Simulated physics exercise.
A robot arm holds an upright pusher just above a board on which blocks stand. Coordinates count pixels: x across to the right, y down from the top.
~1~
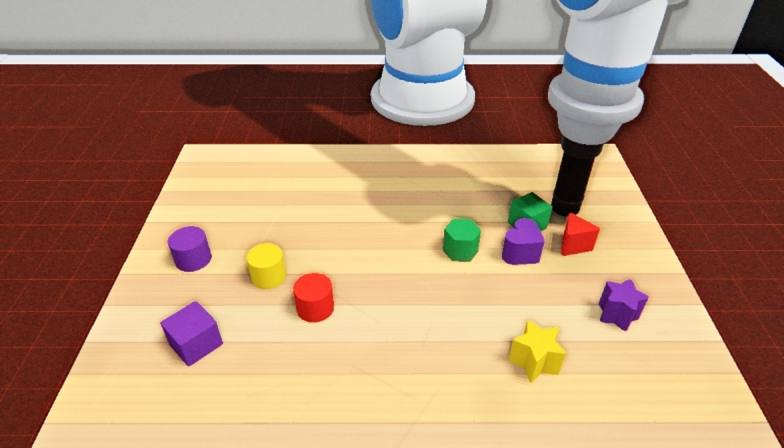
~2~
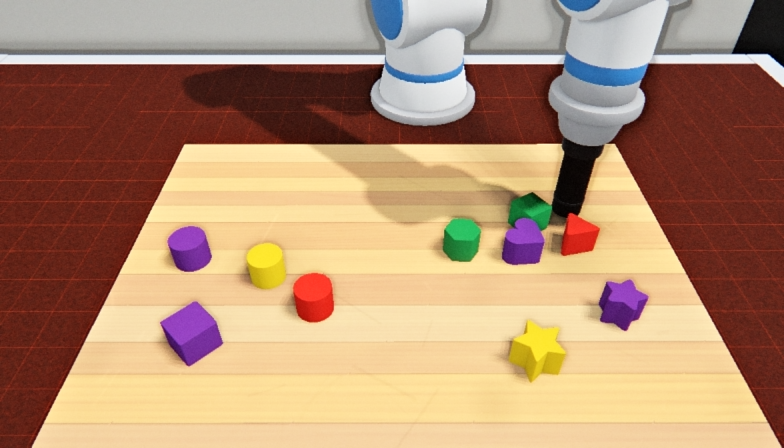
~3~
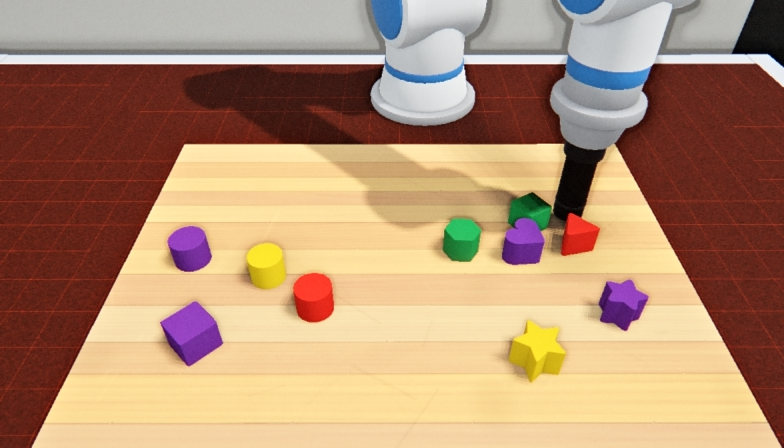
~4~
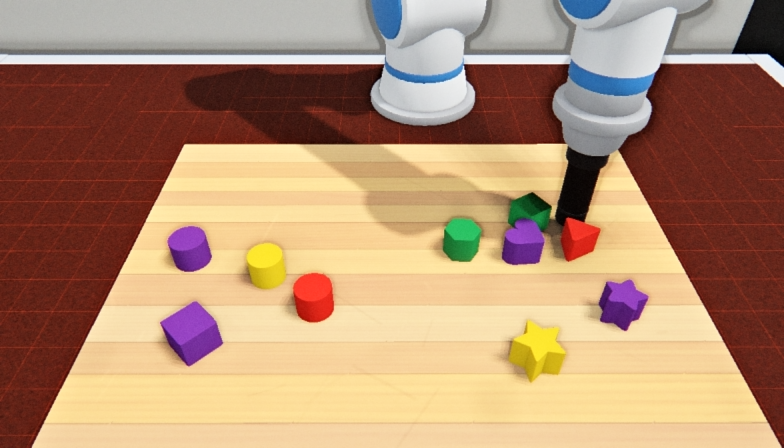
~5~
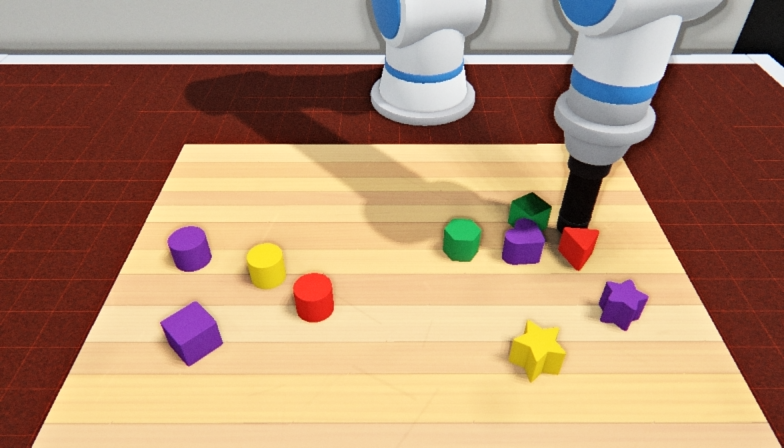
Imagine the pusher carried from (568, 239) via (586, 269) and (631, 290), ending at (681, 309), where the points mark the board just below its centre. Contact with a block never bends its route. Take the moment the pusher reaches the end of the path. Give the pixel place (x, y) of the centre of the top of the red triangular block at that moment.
Its top middle is near (611, 279).
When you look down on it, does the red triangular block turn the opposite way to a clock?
No, I don't think so.
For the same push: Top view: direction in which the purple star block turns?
It turns counter-clockwise.
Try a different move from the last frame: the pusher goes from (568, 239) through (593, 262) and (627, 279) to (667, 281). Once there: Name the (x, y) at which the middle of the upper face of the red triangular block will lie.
The top centre is at (607, 268).
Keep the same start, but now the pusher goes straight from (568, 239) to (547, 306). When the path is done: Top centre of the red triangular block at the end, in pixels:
It is at (591, 264).
On the path given first. One third of the way, pusher (590, 259); red triangular block (603, 268).
Two thirds of the way, pusher (637, 281); red triangular block (611, 279), turned 25° clockwise; purple star block (630, 301), turned 25° anticlockwise.
At the end, pusher (686, 300); green square piece in place; red triangular block (611, 279), turned 25° clockwise; purple star block (630, 301), turned 25° anticlockwise.
